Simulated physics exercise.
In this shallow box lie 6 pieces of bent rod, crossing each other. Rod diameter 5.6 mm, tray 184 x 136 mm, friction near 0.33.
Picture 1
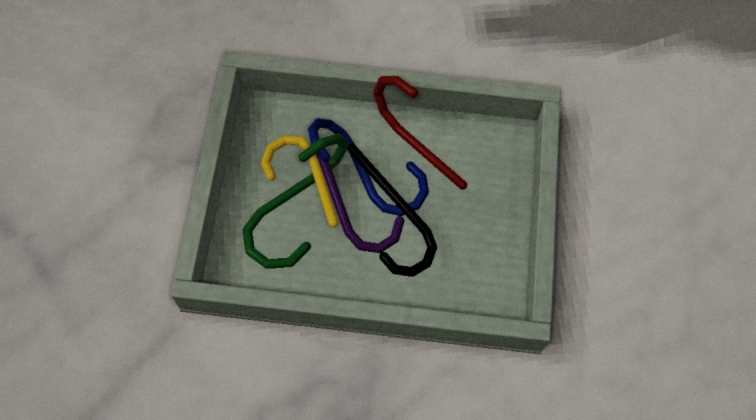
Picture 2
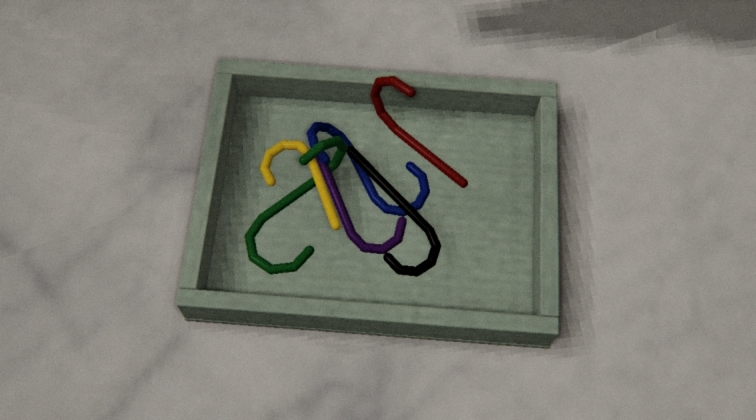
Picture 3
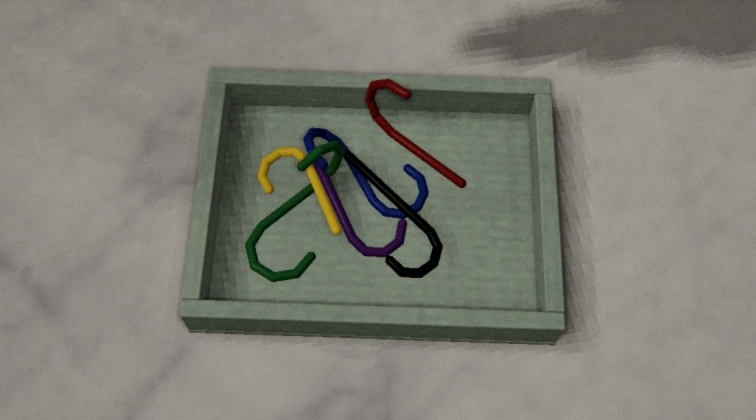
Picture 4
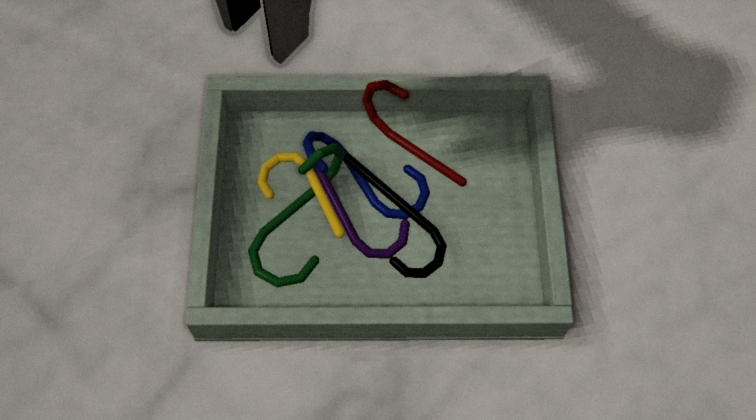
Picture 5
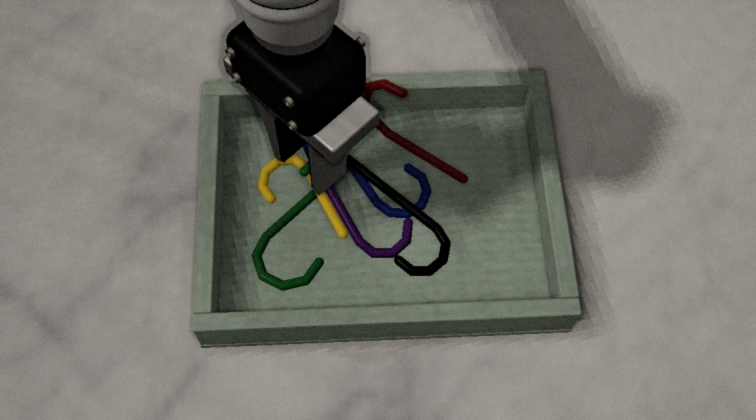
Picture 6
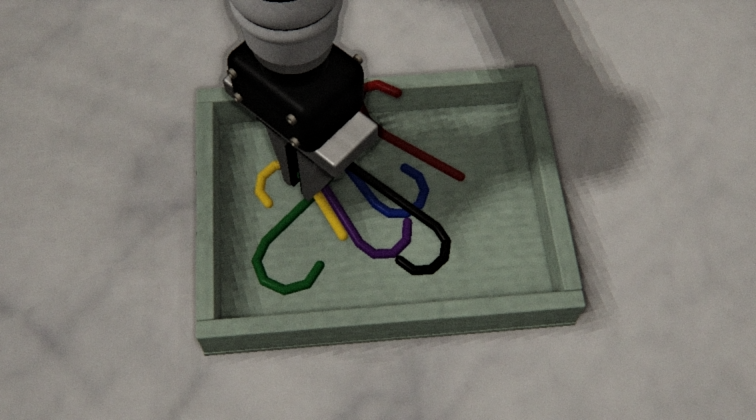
A shallow pale-green box sits on a grey marbled surface, seen from above at an angle, while the camera drifts slightly around it. Inside lie bent rods: yellow and green at left, blue, purple and black tangled across the middle, and red apart at upper right. A black-and-grey robotic gripper enters from the top, lowers over the tangle, and closes its fingers on the green hook.
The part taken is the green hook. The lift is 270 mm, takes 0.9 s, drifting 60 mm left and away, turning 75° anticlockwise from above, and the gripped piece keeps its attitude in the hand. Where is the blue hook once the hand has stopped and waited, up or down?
It hangs on.
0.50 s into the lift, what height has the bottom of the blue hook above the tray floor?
About 90 mm.
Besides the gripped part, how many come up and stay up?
The count is 1.
Then, 0.27 s into the lift, lowest point more than 20 mm over the tray floor, green hook 58 mm.
Then, 0.50 s into the lift, lowest point more than 20 mm over the tray floor, green hook 159 mm, blue hook 94 mm.
Then, 0.90 s into the lift, lowest point more than 20 mm over the tray floor, green hook 273 mm, blue hook 206 mm.
At rest, hanging green hook 273 mm, blue hook 203 mm; the other 4 are down.
